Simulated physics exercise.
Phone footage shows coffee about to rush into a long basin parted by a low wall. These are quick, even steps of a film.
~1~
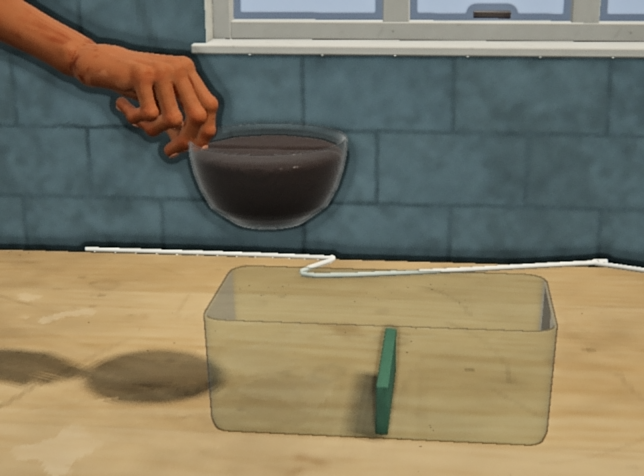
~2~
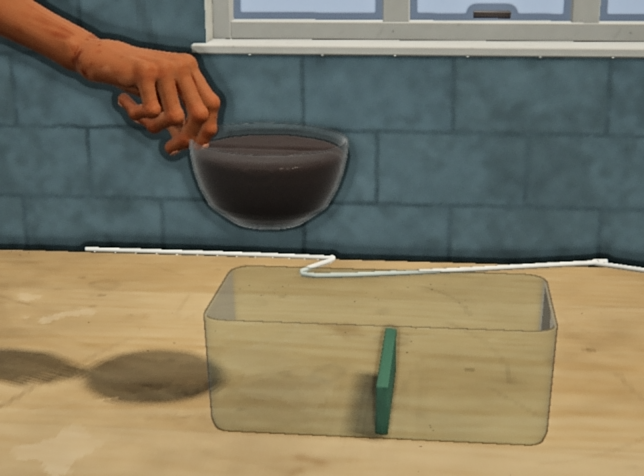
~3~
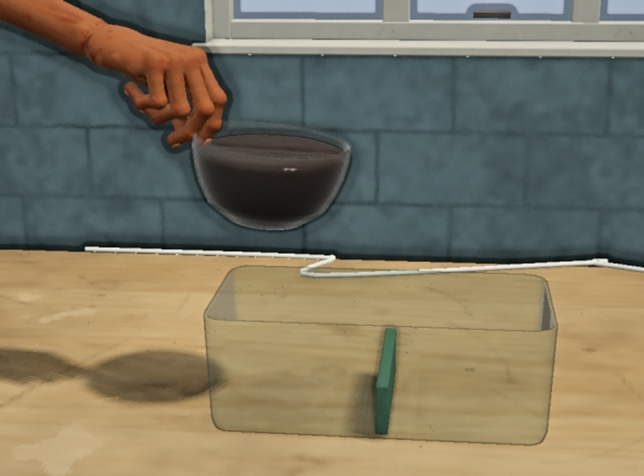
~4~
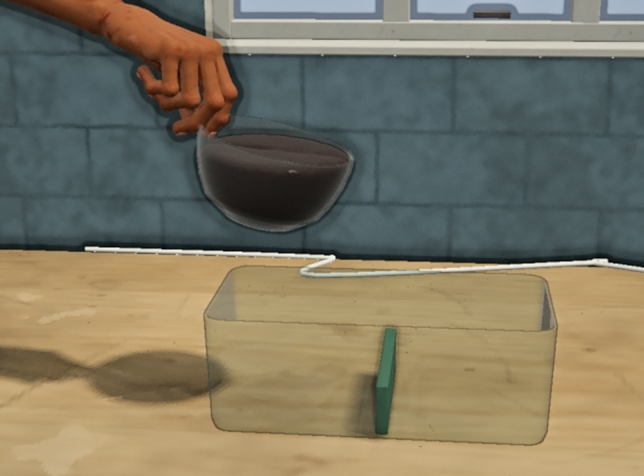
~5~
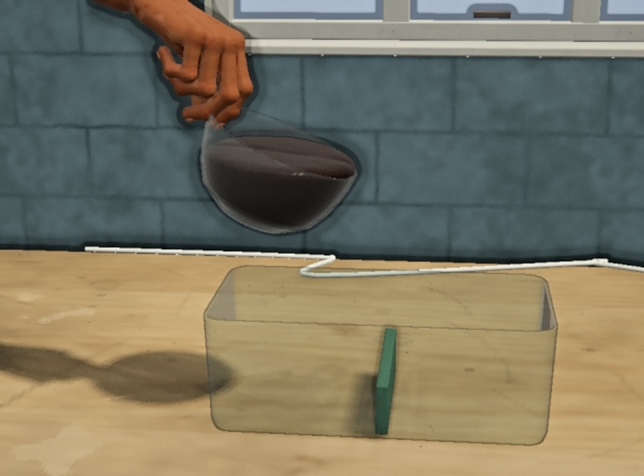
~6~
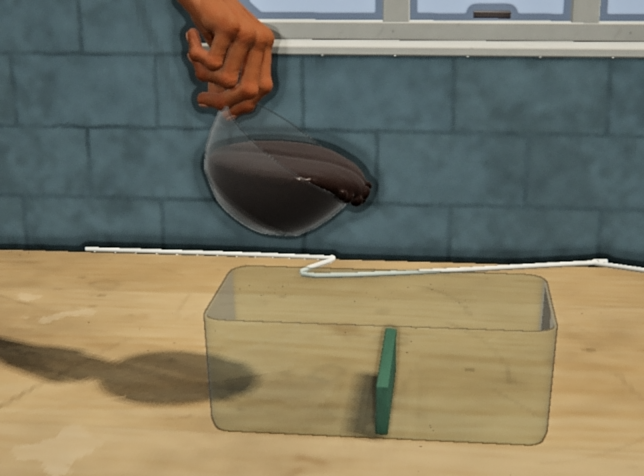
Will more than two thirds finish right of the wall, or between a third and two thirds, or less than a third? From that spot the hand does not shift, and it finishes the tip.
Right of the wall there will be between a third and two thirds.
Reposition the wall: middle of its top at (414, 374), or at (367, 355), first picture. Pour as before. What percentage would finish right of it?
Note - case one near 35 %, case two near 70 %.
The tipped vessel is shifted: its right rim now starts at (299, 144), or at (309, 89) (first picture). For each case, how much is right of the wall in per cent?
15 %, 35 %.
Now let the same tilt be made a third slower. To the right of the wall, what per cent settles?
Roughly 65 in a hundred.
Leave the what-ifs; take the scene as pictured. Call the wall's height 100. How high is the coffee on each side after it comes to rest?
Left 30 per cent, right 40.
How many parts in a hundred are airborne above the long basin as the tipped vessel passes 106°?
Near 25 in a hundred.
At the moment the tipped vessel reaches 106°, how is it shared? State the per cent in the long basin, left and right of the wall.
Split is about 20 % to the left and 50 % to the right.
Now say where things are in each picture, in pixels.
It leans 0°; its right rim is at (346, 142); the coffee meets the walls at (196, 149) and (343, 151); the long basin's rim runs from (218, 293) to (551, 304); the wall's top is at (387, 357), in the first frame.
It leans 2°; its right rim is at (347, 144); the coffee meets the walls at (198, 147) and (343, 152), in the second frame.
It leans 6°; its right rim is at (349, 151); the coffee meets the walls at (200, 145) and (346, 155), in the third frame.
It leans 14°; its right rim is at (352, 162); the coffee meets the walls at (204, 144) and (350, 159), in the fourth frame.
It leans 24°; its right rim is at (354, 177); the coffee meets the walls at (208, 146) and (349, 164); 2 per cent is over the edge, in the fifth frame.
It leans 36°; its right rim is at (352, 194); the coffee meets the walls at (210, 152) and (346, 178); 8 per cent is over the edge, in the sixth frame.
A moment on, the tilt is 106° and 10 per cent is still to pour, 18 is left of the wall and 48 right of it.
Next, the tilt is 119° and 0 per cent is still to pour, 45 is left of the wall and 51 right of it.
Then the tilt is 119° and 0 per cent is still to pour, 47 is left of the wall and 51 right of it.
Later the tilt is 119° and 0 per cent is still to pour, 47 is left of the wall and 51 right of it.
In the end 47 per cent lies left of the wall, 51 right of it and 2 outside.
